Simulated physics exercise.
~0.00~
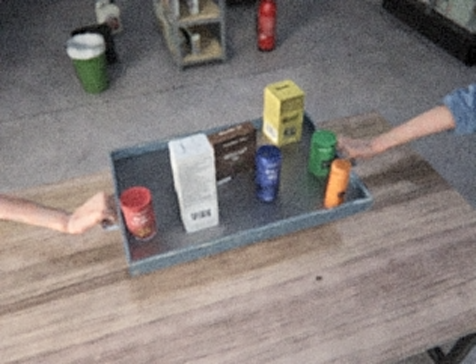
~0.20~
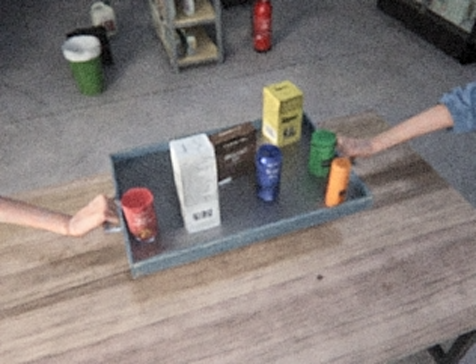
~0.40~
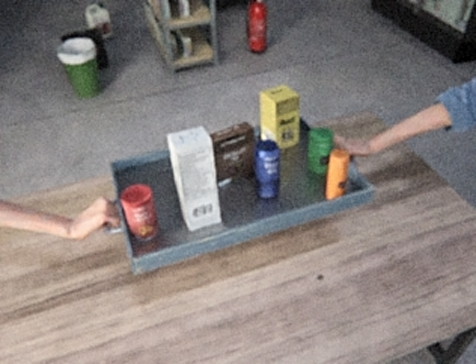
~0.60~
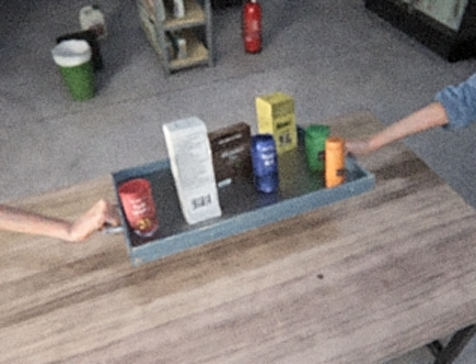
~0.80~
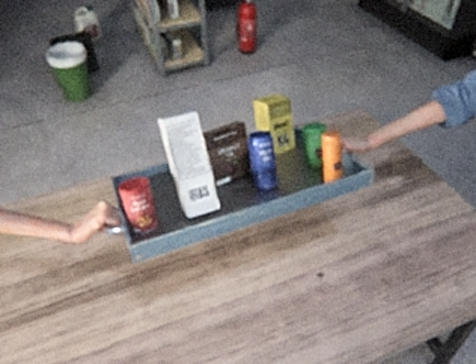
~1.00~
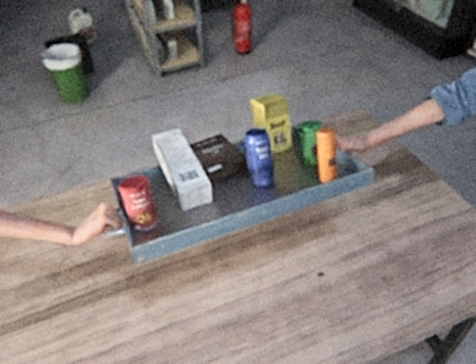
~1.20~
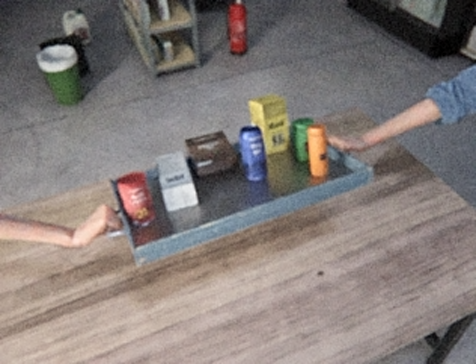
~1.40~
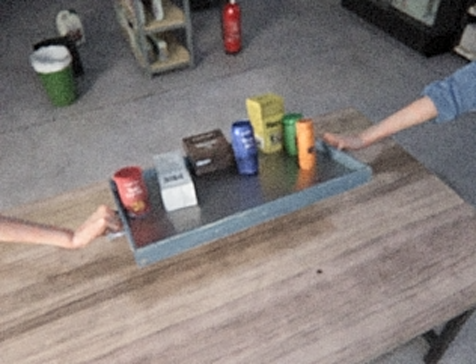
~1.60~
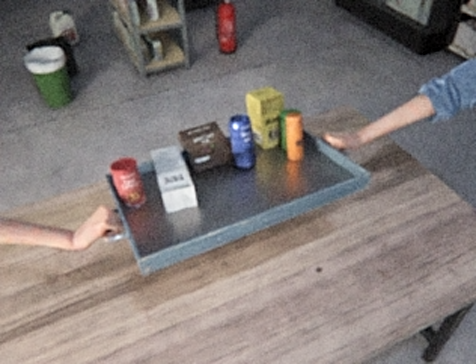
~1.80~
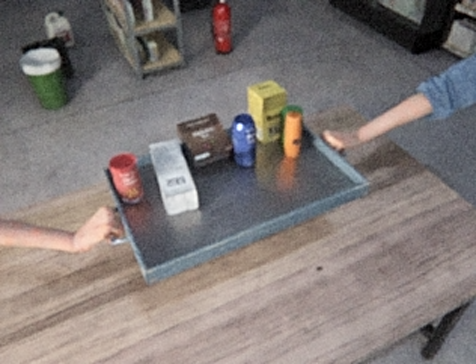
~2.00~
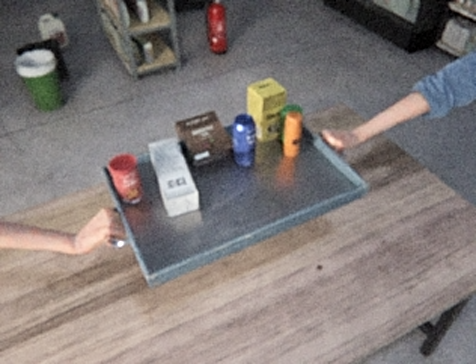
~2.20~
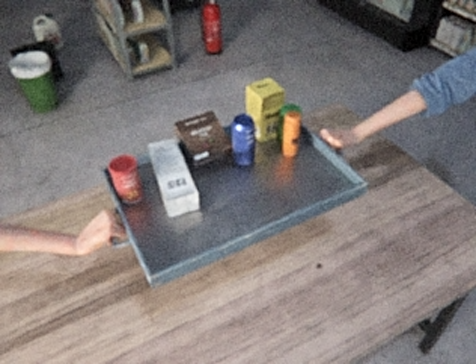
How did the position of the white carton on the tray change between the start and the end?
At the start the white carton stood upright on the tray, but by the end it was lying on its side.
